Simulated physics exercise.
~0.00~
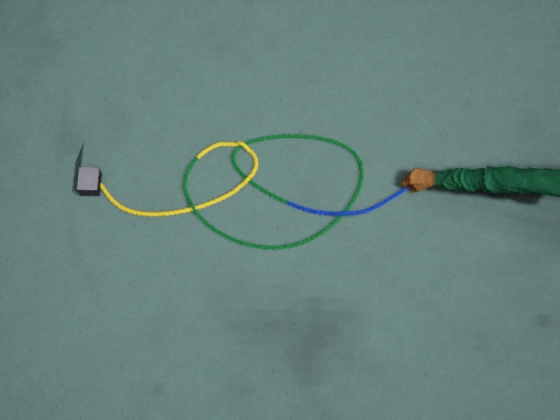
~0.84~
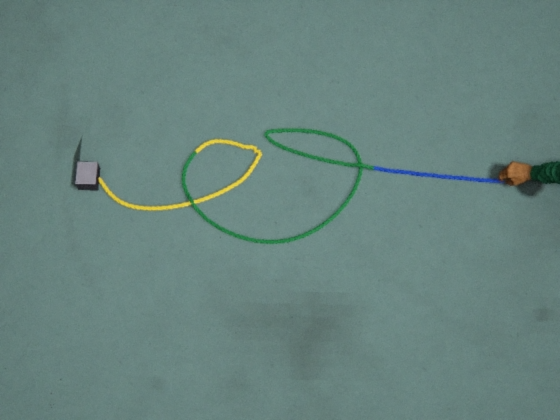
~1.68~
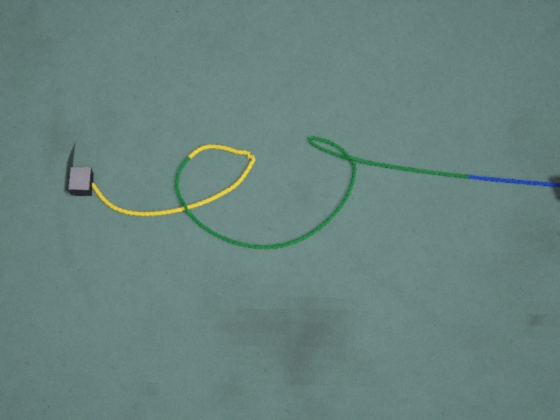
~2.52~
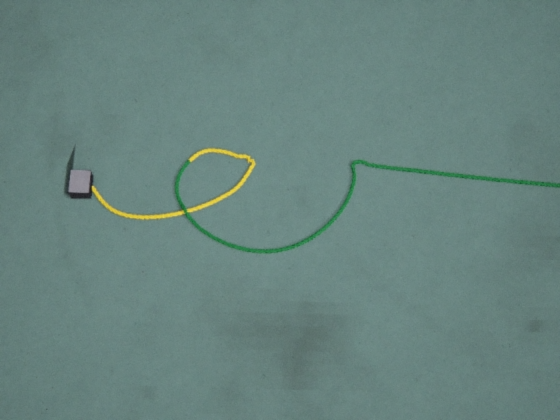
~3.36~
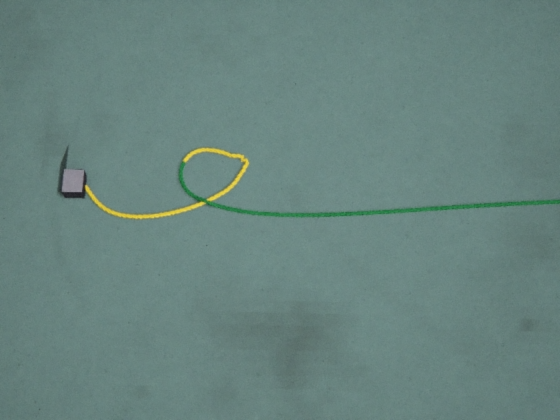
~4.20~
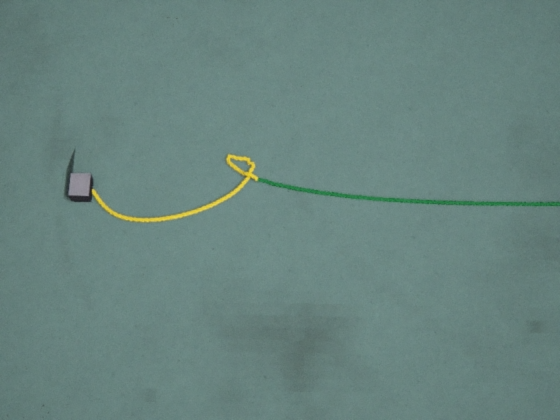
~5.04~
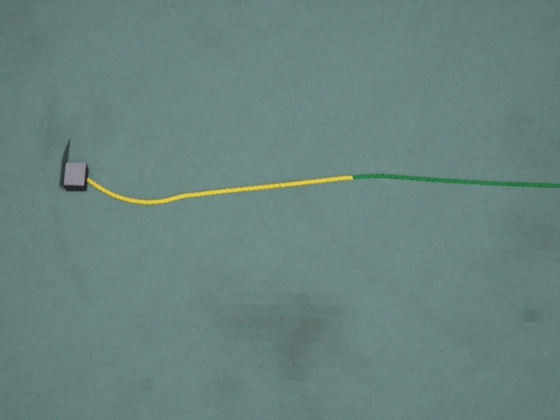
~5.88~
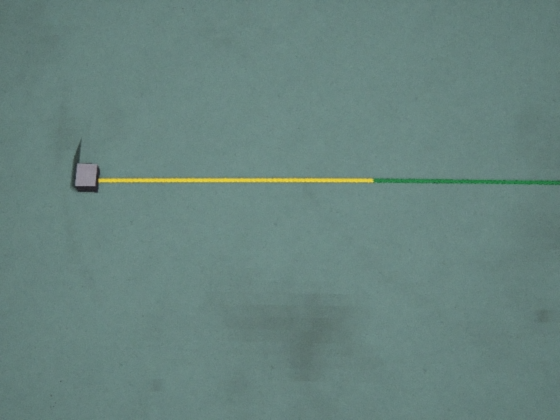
To begin with, a rope in yellow, green and blue sections lies in overlapping loops on a grey-green floor, its left end fixed to a small grey block and its blue right end held by a hand in a green sleeve. The hand draws that end off to the right and passes out of view. The upper green loop narrows to a small twist and opens out, and then the large green curve flattens. The remaining yellow loop shrinks and disappears, leaving a gentle bend. Finally the rope lies straight from the block, with no knot in sight.
